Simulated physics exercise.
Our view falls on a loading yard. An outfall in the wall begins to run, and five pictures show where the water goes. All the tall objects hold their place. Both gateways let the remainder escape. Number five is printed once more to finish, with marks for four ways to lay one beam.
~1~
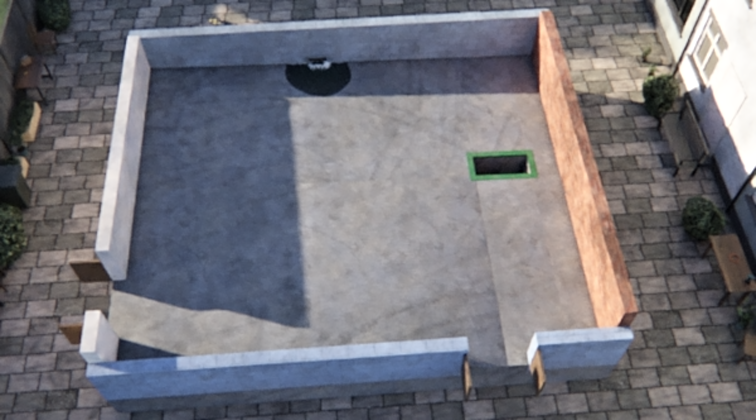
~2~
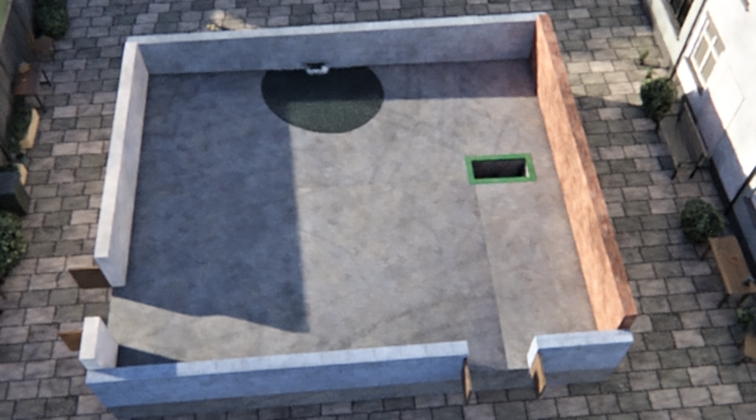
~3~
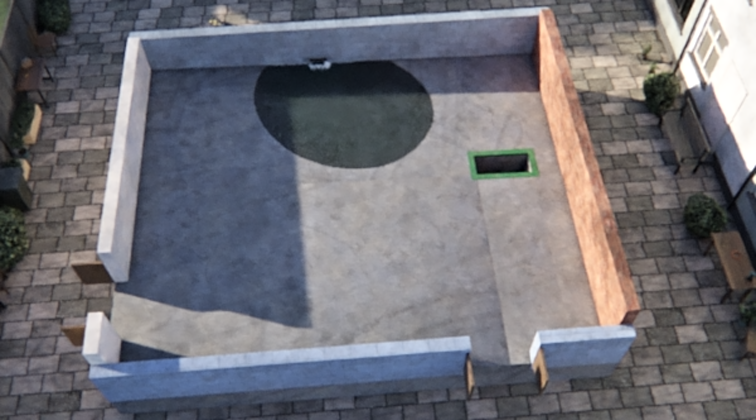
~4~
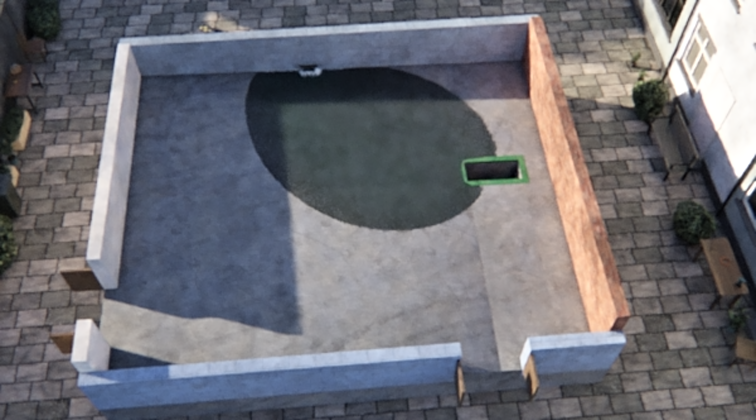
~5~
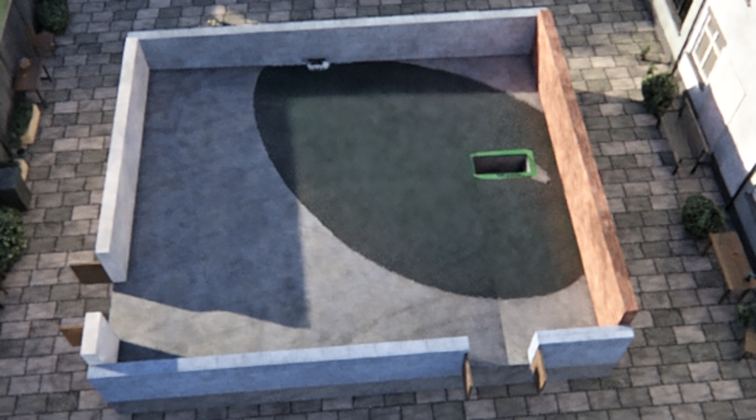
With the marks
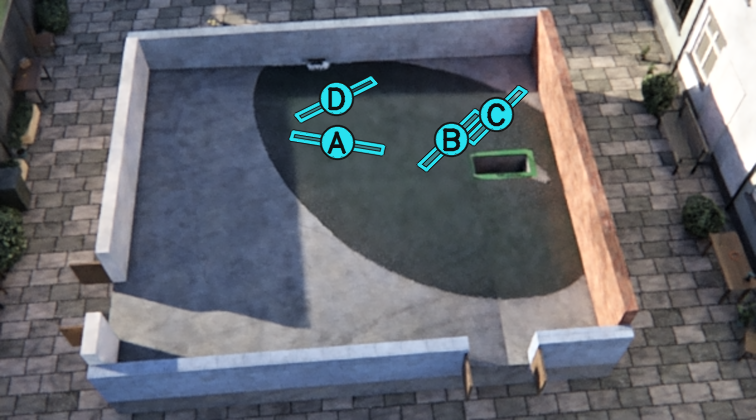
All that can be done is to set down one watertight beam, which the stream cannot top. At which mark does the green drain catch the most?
Place A does it best.
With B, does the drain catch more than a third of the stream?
No.
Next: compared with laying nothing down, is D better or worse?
It is worse.
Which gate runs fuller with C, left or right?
The right one.
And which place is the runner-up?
C it is.
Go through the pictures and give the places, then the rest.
In the first frame, outfall at (318, 59); green drain at (502, 165); open gate at (495, 355); open gate at (122, 308); 2 % of the ground under water, visible out to (330, 91); green drain still dry.
In the second frame, 7 % of the ground under water, visible out to (336, 130); green drain still dry.
In the third frame, 14 % of the ground under water, visible out to (401, 153); green drain still dry.
In the fourth frame, 27 % of the ground under water, visible out to (446, 218); green drain taking water.
In the fifth frame, 42 % of the ground under water, visible out to (566, 281); green drain taking water.
In cyan, A from (292, 135) to (382, 150); B from (422, 167) to (478, 113); C from (470, 141) to (522, 89); D from (298, 117) to (373, 80).
For place A, about 45 % of the stream goes into the green drain, about 47 % out by the gates.
For place B, about 20 % of the stream goes into the green drain, about 76 % out by the gates.
For place C, about 33 % of the stream goes into the green drain, about 62 % out by the gates.
For place D, about 24 % of the stream goes into the green drain, about 69 % out by the gates.
